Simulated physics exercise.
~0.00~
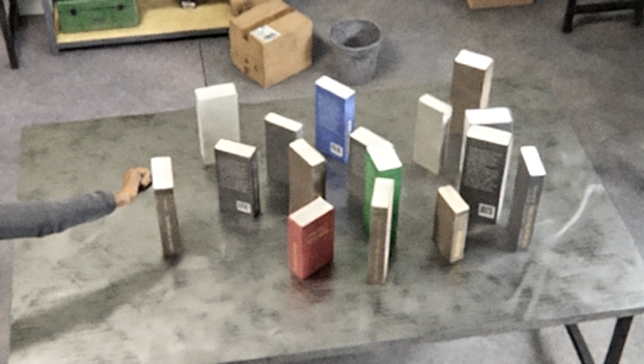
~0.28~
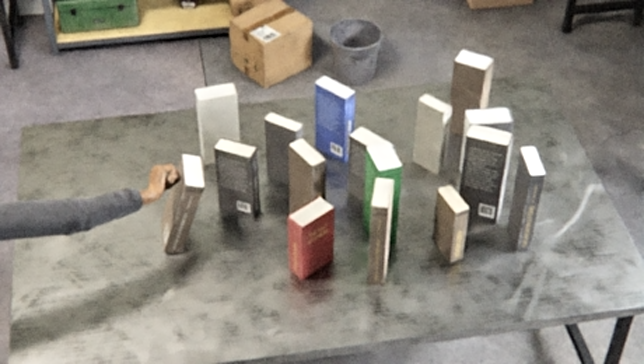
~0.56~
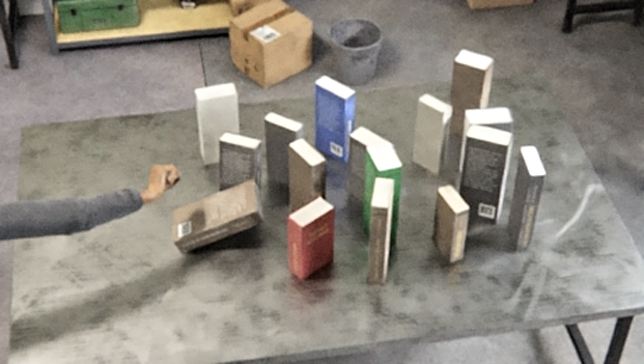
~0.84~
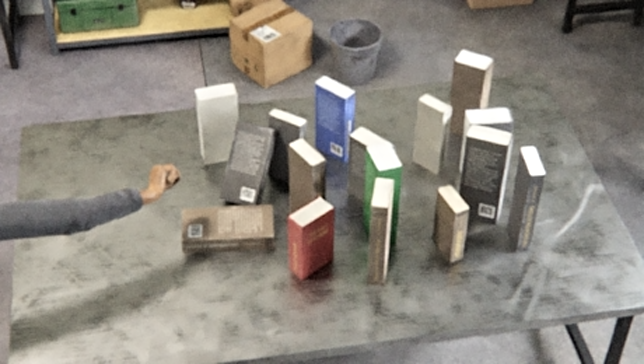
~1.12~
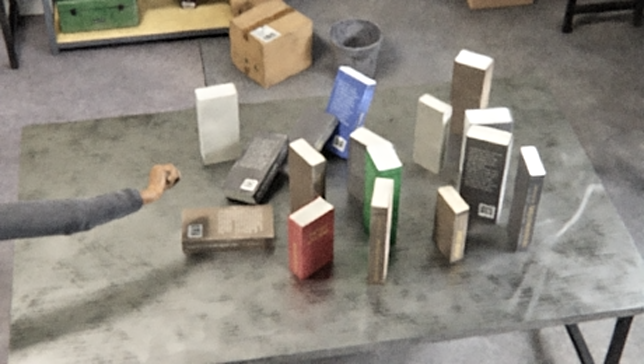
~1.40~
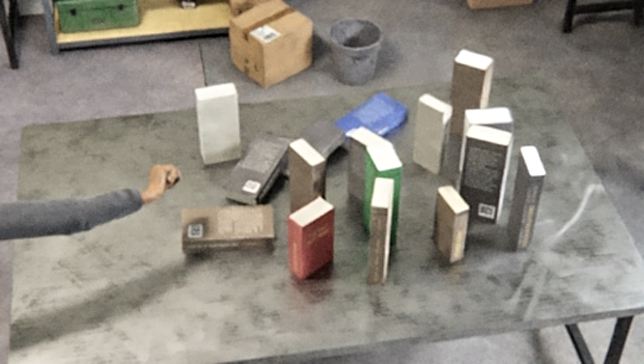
A hand tipped over the brown book at the left of a crowd of standing books, and it knocked into a dark one, setting off a short chain that ended with the blue book flat while the red, green and most others stayed upright.
